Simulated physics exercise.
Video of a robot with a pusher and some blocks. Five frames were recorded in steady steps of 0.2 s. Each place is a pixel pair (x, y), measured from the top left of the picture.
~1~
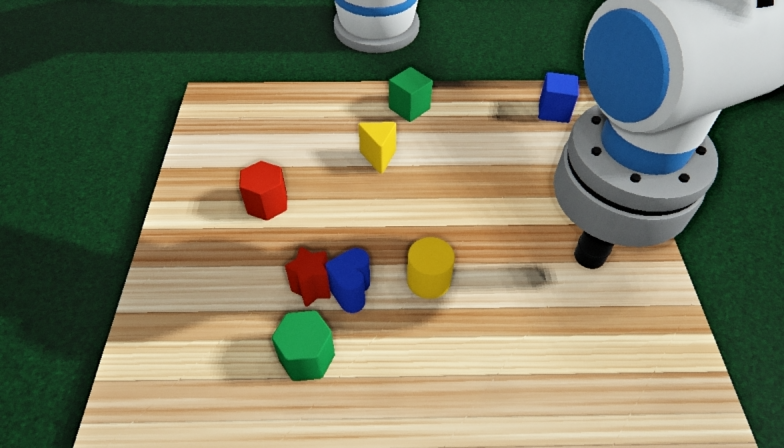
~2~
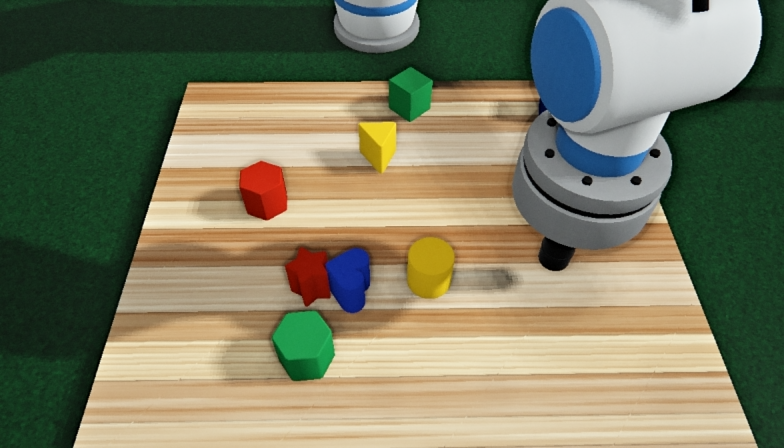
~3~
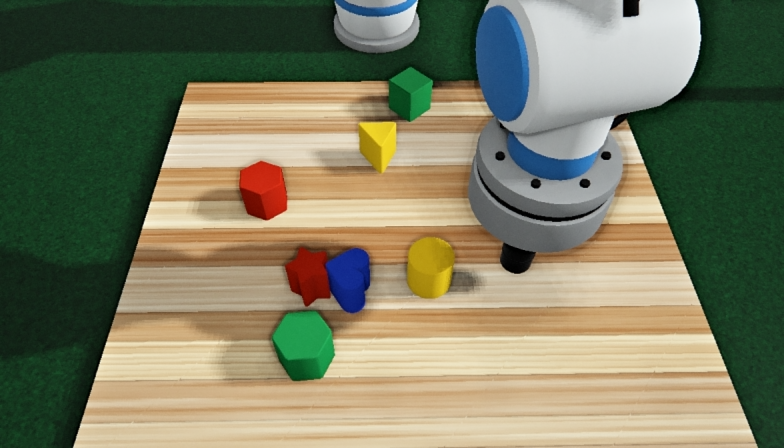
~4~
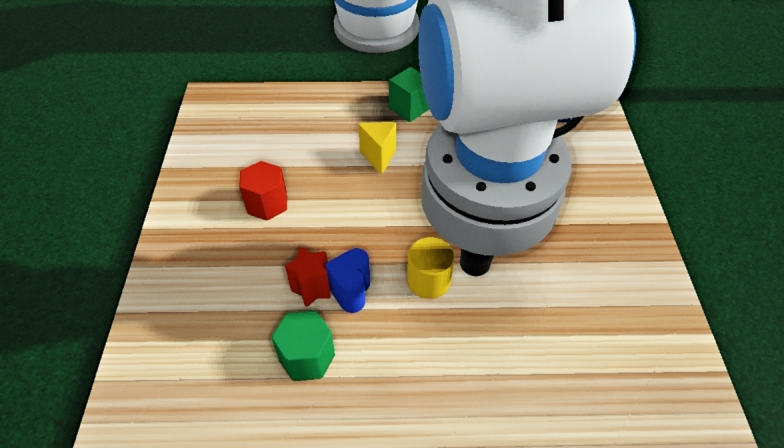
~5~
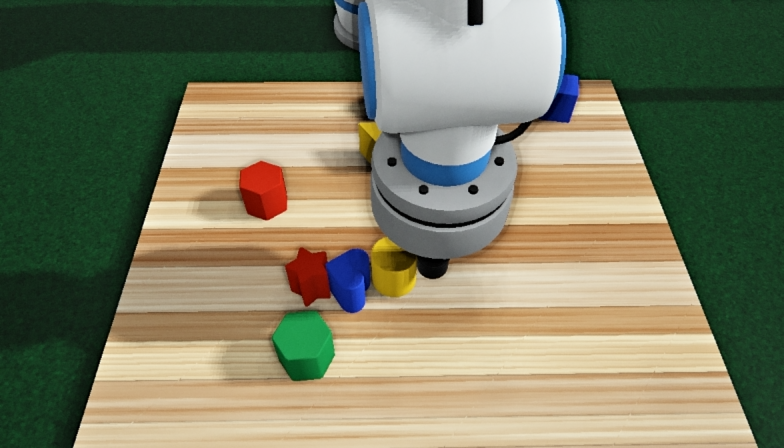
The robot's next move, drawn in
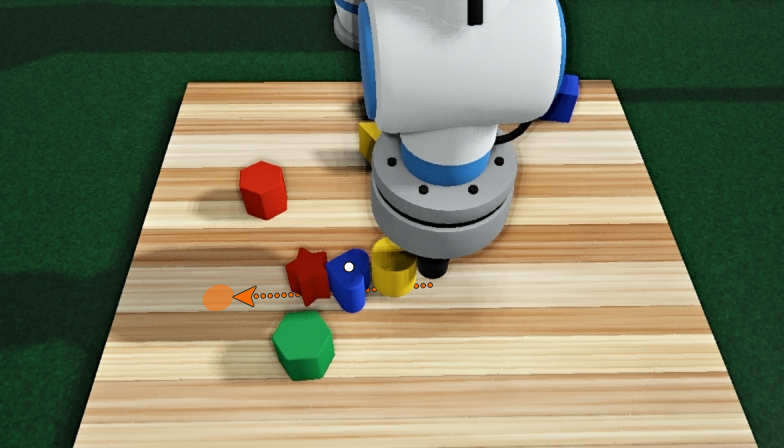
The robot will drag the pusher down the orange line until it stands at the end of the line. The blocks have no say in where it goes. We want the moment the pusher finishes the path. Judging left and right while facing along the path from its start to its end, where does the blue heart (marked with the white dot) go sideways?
Its shift is rightward.
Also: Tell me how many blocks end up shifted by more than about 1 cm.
It should be three or more, as far as I can tell.
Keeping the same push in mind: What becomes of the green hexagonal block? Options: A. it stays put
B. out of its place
A
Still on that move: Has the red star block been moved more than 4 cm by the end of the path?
Yes, that is what happens.
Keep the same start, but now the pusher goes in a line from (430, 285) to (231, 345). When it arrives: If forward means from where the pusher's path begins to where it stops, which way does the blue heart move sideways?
To the right.
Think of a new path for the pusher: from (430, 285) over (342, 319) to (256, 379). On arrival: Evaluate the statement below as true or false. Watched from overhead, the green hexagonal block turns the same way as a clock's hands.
This is false.
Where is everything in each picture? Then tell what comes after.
In the first frame, tip of the pusher at (589, 258), middles of tops, green hexagonal block at (301, 334), red star block at (308, 263), blue heart at (349, 267), yellow cylinder at (432, 255).
In the second frame, pusher at (553, 260), nothing pushed.
In the third frame, pusher at (515, 262), nothing pushed.
In the fourth frame, pusher at (475, 265), nothing pushed.
In the fifth frame, pusher at (432, 267), green hexagonal block at (301, 334), red star block at (308, 263), blue heart at (349, 267), yellow cylinder at (394, 253).
The line goes in a line from (430, 285) to (218, 298); the dot is on the blue heart.
What follows on the original path. One third of the way, pusher at (359, 273); red star block at (280, 267); blue heart at (317, 267), turned 65° anticlockwise; yellow cylinder at (342, 237).
Two thirds of the way, pusher at (283, 278); red star block at (205, 262); blue heart at (241, 267), turned 55° anticlockwise; yellow cylinder at (333, 236).
At the end, pusher at (210, 280); green hexagonal block unmoved; red star block at (145, 247), turned 30° clockwise; blue heart at (172, 263), turned 35° anticlockwise; yellow cylinder at (333, 236).
